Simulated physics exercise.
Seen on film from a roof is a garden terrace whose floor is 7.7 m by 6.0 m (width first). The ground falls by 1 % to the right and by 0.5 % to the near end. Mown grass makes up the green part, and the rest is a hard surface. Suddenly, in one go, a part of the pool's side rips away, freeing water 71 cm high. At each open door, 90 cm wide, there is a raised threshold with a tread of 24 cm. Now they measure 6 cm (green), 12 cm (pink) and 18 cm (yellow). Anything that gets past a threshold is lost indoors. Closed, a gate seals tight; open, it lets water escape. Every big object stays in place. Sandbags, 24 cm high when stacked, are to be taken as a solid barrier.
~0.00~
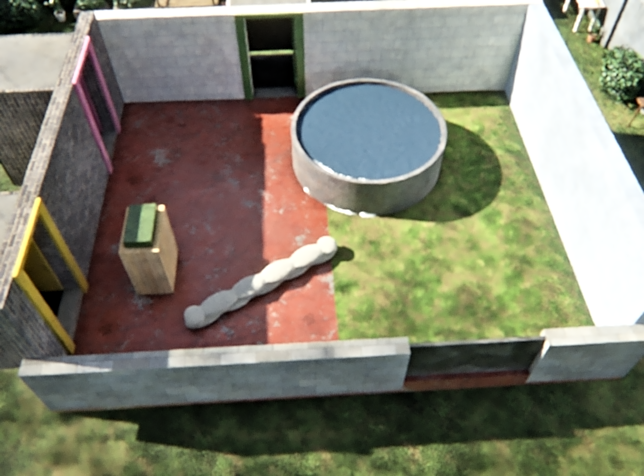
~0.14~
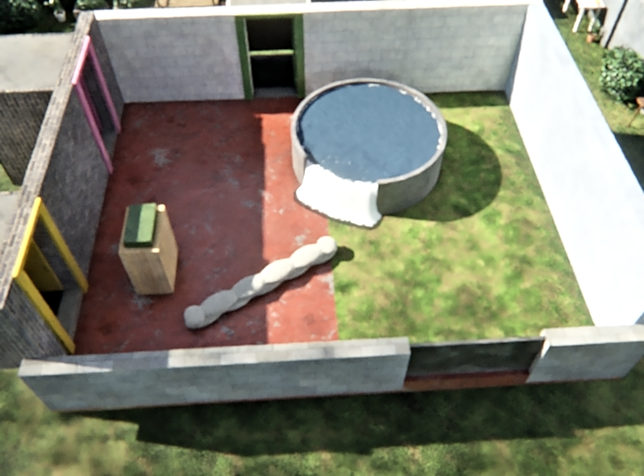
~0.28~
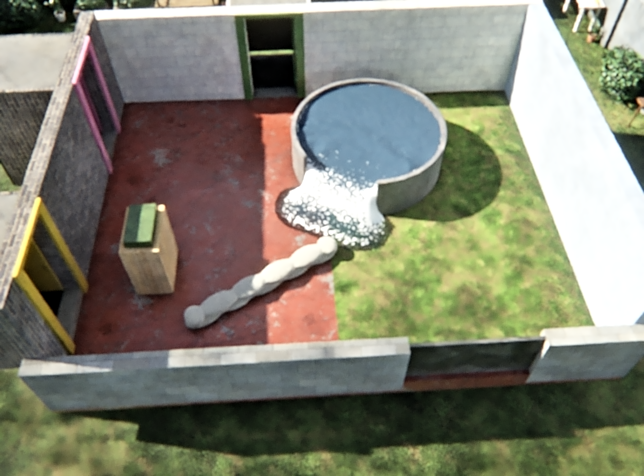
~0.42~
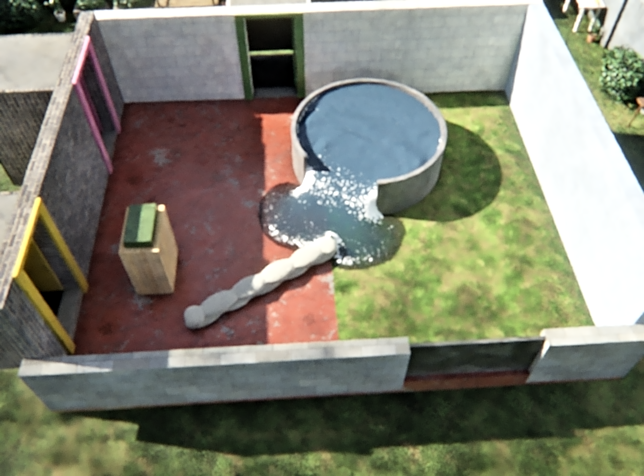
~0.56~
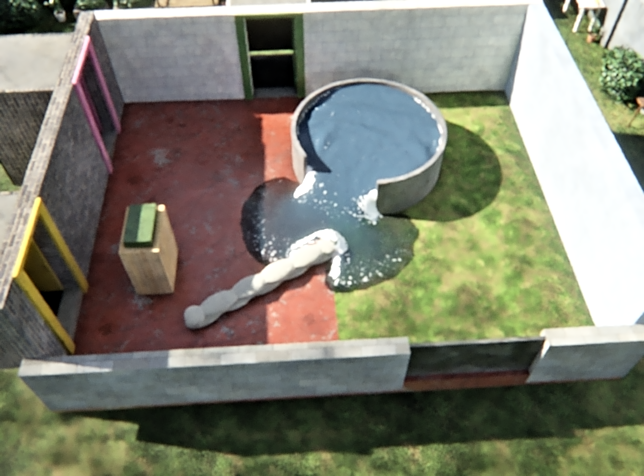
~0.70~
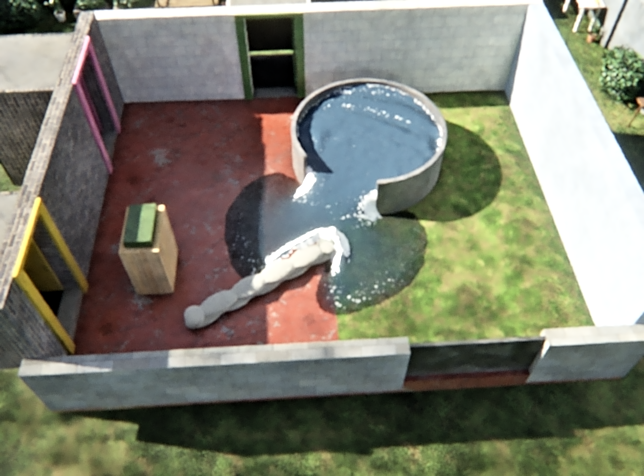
The footage shows a walled terrace from above, where the near side of a round pool breaks open and water pours out, spreading across the red floor and grass and around a pale, twisted barrier lying nearby.
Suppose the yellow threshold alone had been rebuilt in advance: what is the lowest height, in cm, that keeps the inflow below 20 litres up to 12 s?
About 15 cm.
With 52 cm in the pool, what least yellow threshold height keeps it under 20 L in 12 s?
7.5 cm.
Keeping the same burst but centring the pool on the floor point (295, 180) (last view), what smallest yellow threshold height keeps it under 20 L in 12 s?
You'd need some 24 cm.
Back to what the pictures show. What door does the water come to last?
Last comes the green one.
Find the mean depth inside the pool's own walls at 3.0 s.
Roughly 32 cm on average.
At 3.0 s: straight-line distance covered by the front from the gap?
5.0 m.
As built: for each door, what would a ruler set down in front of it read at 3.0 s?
Door depths (cm): Green = 0, pink = 5, yellow = 17.
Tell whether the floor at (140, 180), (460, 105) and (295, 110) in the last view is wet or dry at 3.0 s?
Point by point, the first is awash, the second spared and the third spared.
After 1.4 s water covers 30 % of the floor, deepest (41 cm) near (338, 247); it has not reached the yellow door.
After 3.0 s water covers 50 % of the floor, deepest (34 cm) near (181, 272); 17 cm at the yellow door, 0 litres in over its 18 cm threshold.
After 12.0 s water covers 95 % of the floor, deepest (14 cm) near (499, 115); 5 cm at the yellow door, 6 litres in over its 18 cm threshold.
At the yellow door as built, the water arrived by 1.8 s and peaked near 21 cm at 4.0 s.
With a threshold of 13 cm, 35 litres would have come in within the 12 s; with 17.5 cm, 8 litres. So under 20 litres takes about 15 cm.
